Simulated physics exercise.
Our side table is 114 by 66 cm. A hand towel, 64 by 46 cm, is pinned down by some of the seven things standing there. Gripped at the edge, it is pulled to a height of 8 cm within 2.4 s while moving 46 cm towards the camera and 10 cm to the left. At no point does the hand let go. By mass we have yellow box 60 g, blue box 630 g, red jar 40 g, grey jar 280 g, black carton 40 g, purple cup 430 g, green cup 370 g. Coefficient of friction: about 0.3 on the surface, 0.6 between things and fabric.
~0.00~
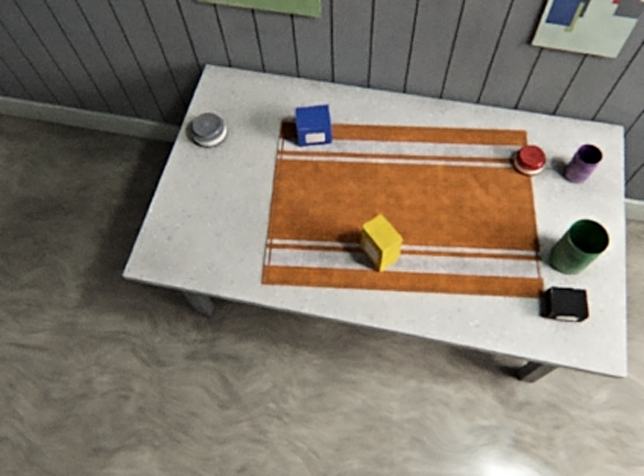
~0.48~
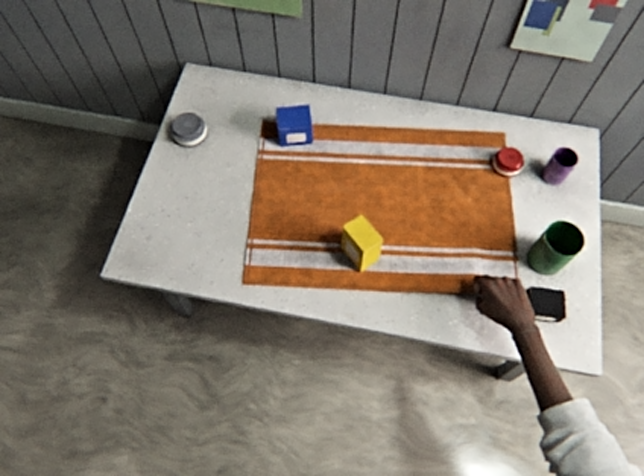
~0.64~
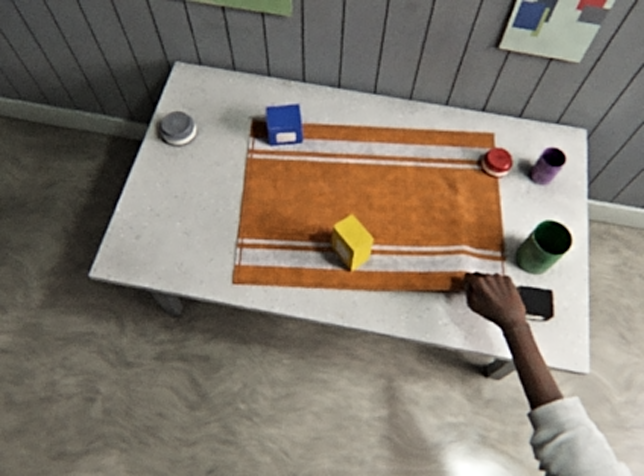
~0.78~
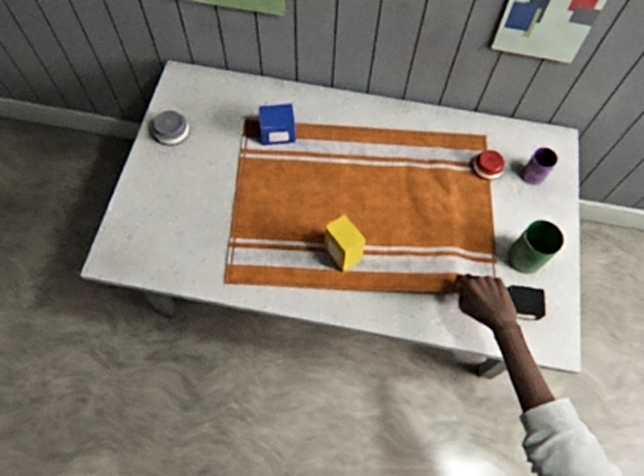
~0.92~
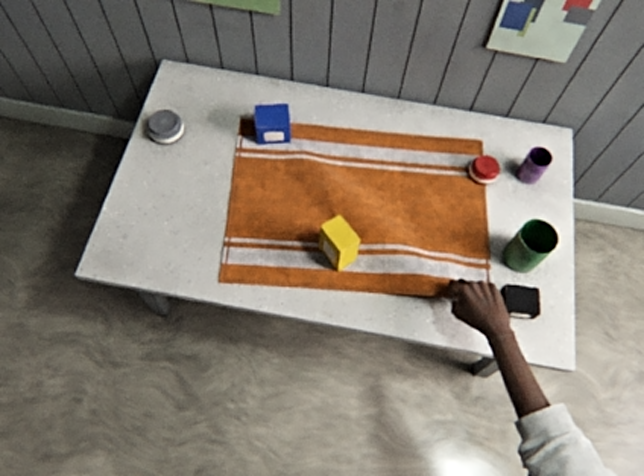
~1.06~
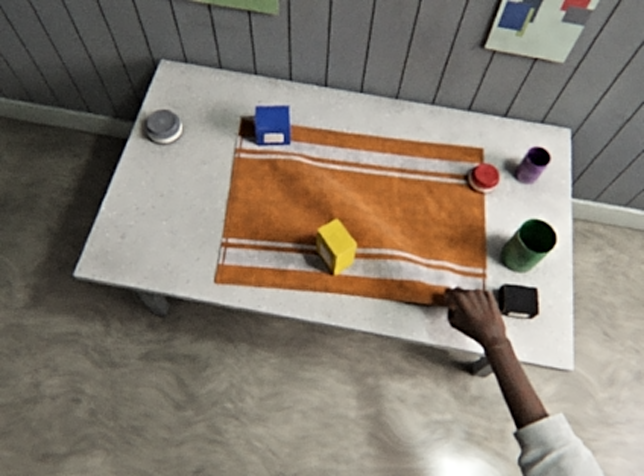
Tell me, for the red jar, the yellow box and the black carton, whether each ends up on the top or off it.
Watch the red jar go overboard; watch the yellow box go overboard; watch the black carton hang in there.
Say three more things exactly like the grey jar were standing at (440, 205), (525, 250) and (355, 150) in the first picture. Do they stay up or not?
Off the top, off the top, still on top.
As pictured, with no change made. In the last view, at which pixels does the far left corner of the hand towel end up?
That corner settles near pixel (298, 206) in the last view.
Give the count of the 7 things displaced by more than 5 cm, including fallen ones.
The total comes out at 3.
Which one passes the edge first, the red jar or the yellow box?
The yellow one.
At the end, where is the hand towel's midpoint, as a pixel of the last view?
I'd point to about (349, 350).
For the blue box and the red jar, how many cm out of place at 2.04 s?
Shift - blue box 20 cm, red jar 30 cm.
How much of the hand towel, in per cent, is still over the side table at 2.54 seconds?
About 50 per cent.
At 1.6 s, 95 % of the hand towel is still over the top; red jar 20 cm off its start, yellow box 10 cm off its start, blue box 8 cm off its start.
At 2.0 s, 70 % of the hand towel is still over the top; red jar 32 cm off its start, yellow box 23 cm off its start, blue box 18 cm off its start.
At 2.5 s, 50 % of the hand towel is still over the top; red jar 46 cm off its start at (480, 330), yellow box over the edge, blue box 27 cm off its start at (313, 202).
At 3.0 s, 35 % of the hand towel is still over the top; red jar over the edge, yellow box over the edge, blue box 32 cm off its start.
At 4.6 s, 35 % of the hand towel is still over the top; red jar over the edge, yellow box over the edge, black carton 1 cm off its start at (523, 300), blue box 33 cm off its start at (318, 224).
